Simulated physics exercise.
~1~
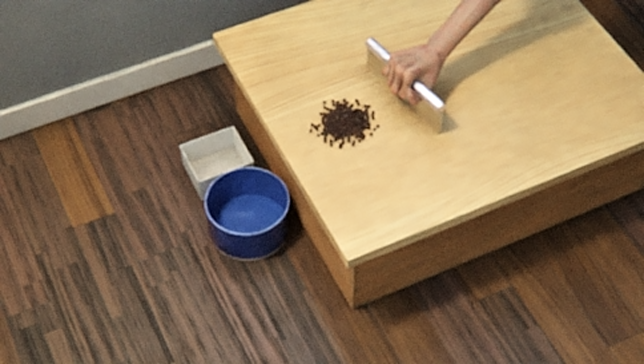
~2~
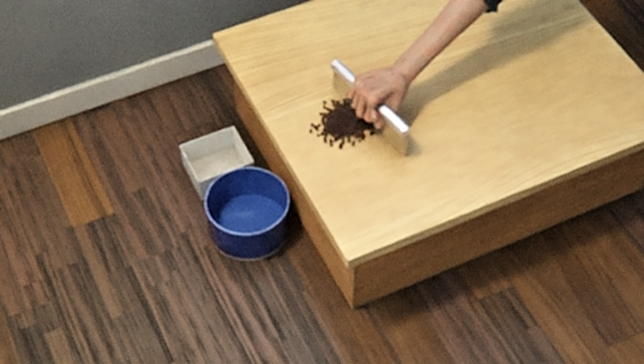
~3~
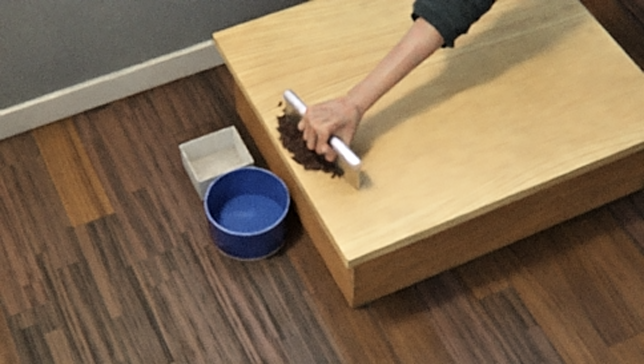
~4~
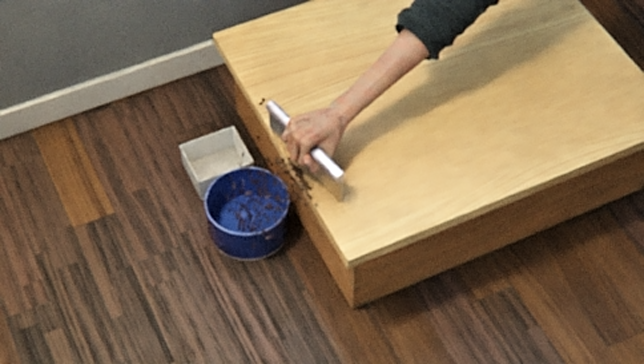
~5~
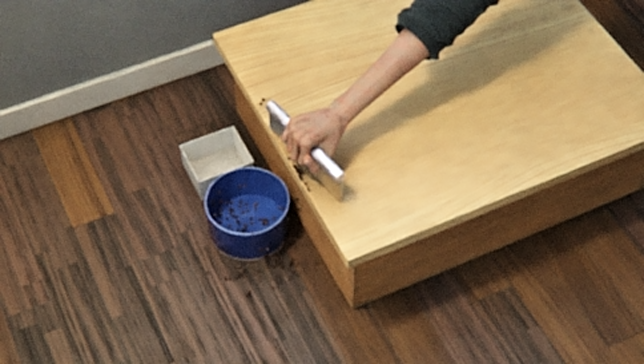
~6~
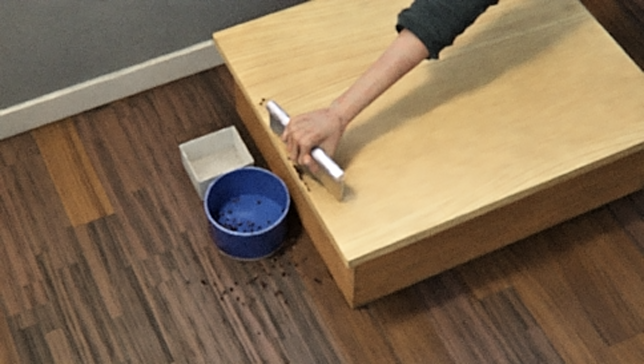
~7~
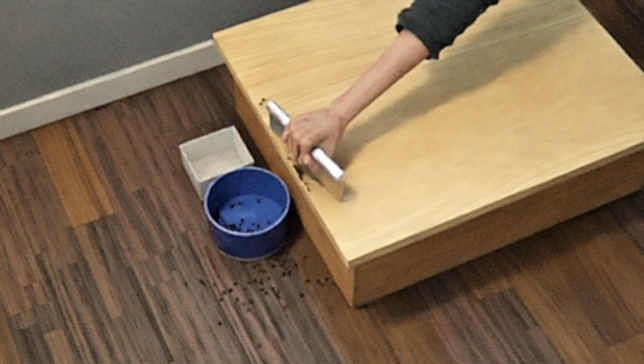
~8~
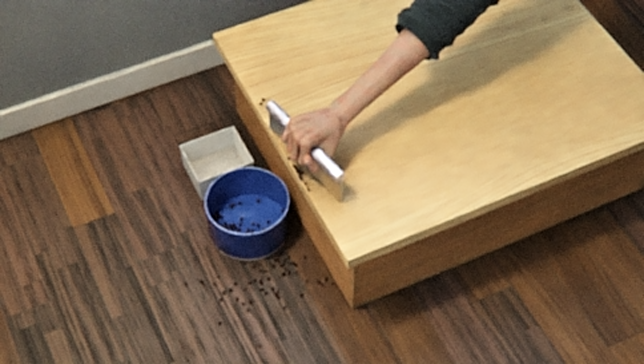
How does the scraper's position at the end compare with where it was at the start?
It started farther in on the wooden top, to the right of the pile, and ended farther left and lower, at the platform's edge beside the blue pot.
